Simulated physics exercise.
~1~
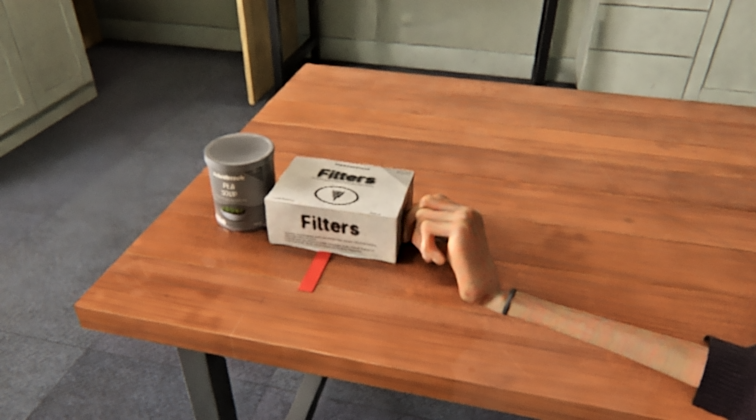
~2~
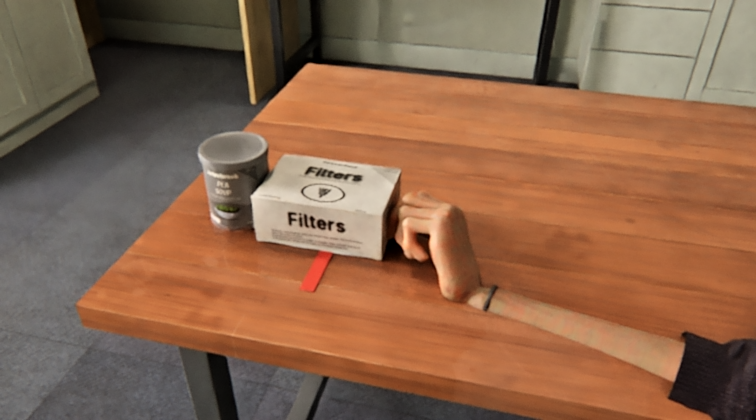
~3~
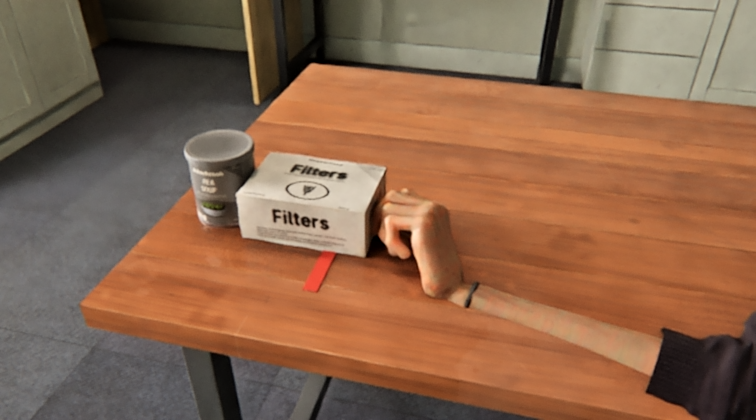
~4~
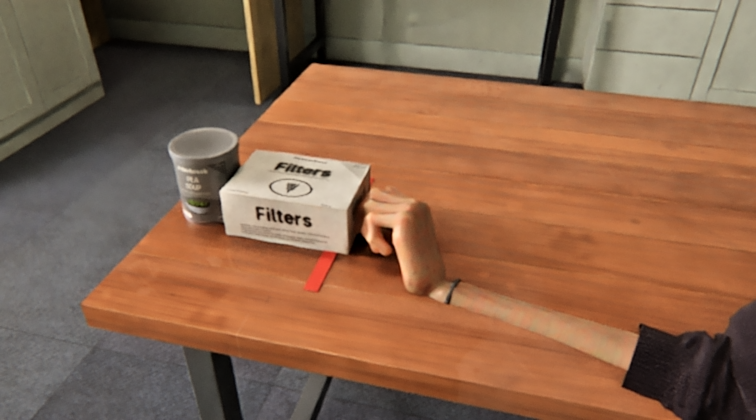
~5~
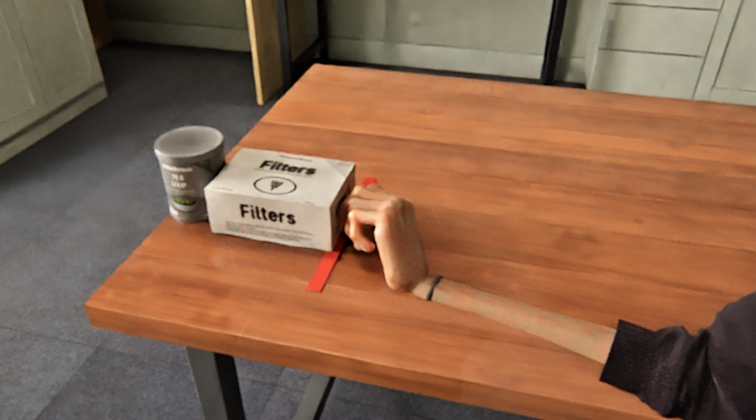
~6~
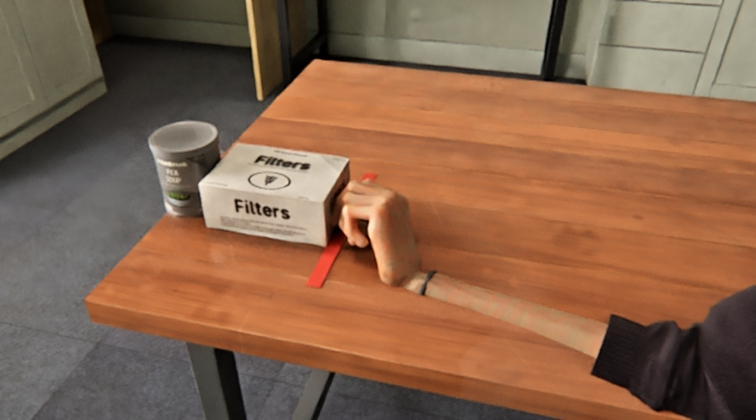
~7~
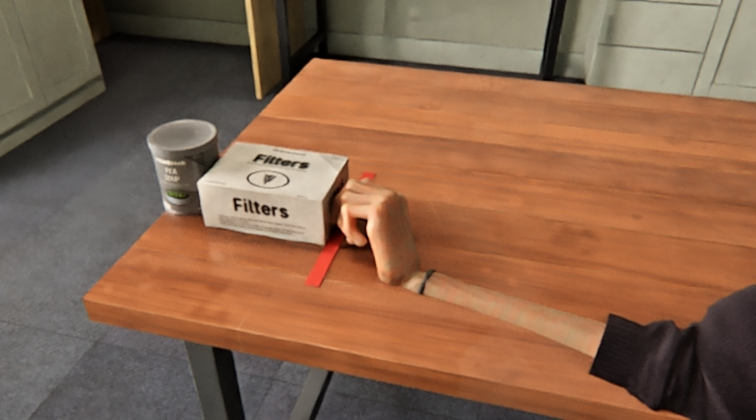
At the start, a white box labelled Filters sits beside a grey pot near the left end of a wooden table, with a hand resting against the box's right side and a red strip of tape partly showing beneath it. The hand slowly pushes the box to the left, and the pot slides along ahead of it. As they move, more of the red tape comes into view. The push then eases, and the box and pot come to rest close to the table's edge. At the end, both still stand on the table, with the hand against the box.
